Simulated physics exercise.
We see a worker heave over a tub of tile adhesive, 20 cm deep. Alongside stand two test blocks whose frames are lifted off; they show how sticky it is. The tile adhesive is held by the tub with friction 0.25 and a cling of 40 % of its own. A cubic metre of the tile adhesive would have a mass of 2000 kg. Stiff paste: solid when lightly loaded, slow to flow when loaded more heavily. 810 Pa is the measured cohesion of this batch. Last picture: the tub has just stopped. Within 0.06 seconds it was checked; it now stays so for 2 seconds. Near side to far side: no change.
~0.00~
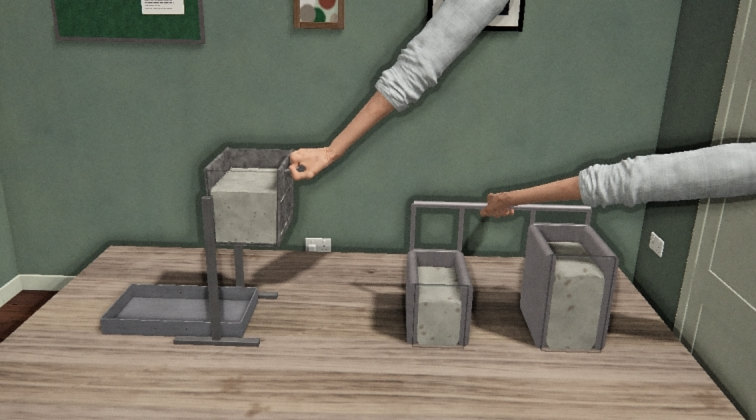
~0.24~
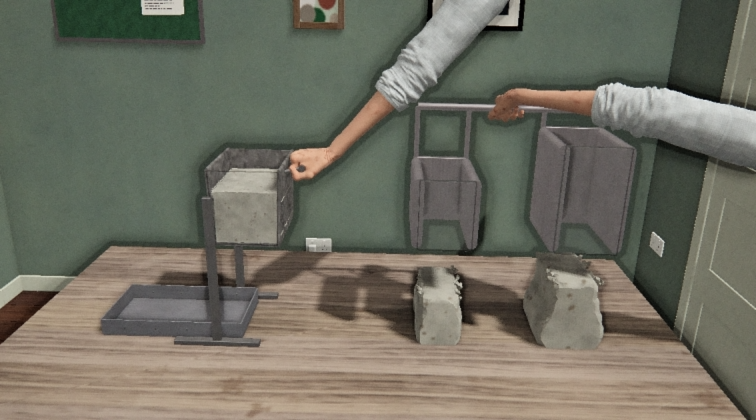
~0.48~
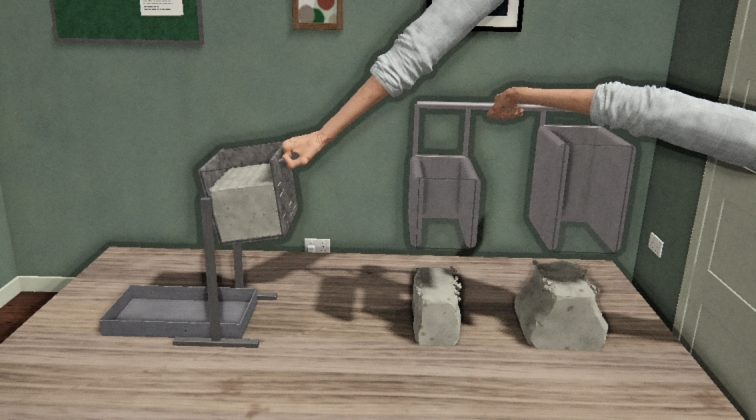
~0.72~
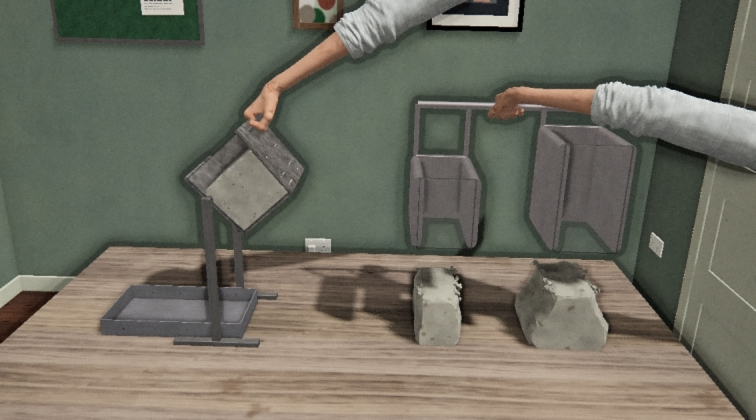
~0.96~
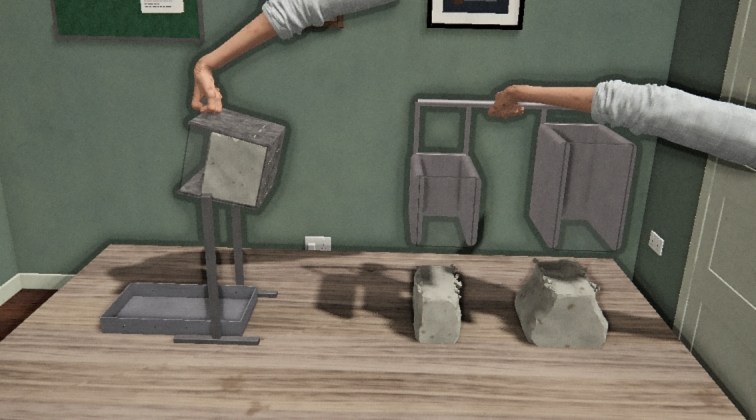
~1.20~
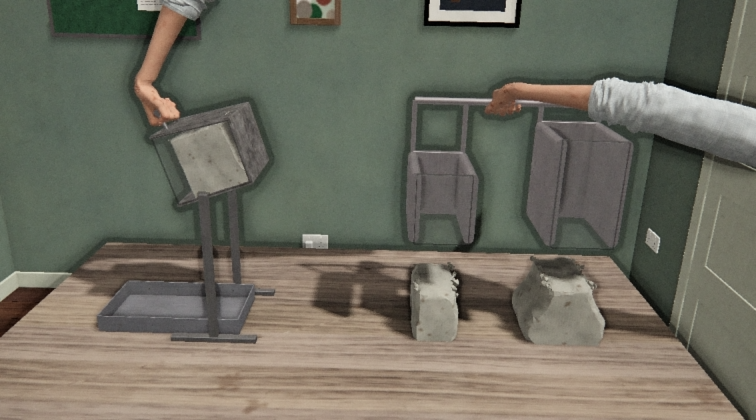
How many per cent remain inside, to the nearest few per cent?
Roughly 0 per cent remains inside.
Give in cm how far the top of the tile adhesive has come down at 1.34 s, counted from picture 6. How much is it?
About 4 cm.
After 1.34 s, the tub is at 107 degrees and holds 98 %.
After 1.51 s, the tub is at 107 degrees and holds 54 %.
After 1.68 s, the tub is at 107 degrees and holds 28 %.
After 1.85 s, the tub is at 107 degrees and holds 0 %.
After 3.20 s, at the end, the tub is at 107 degrees and holds 0 %.
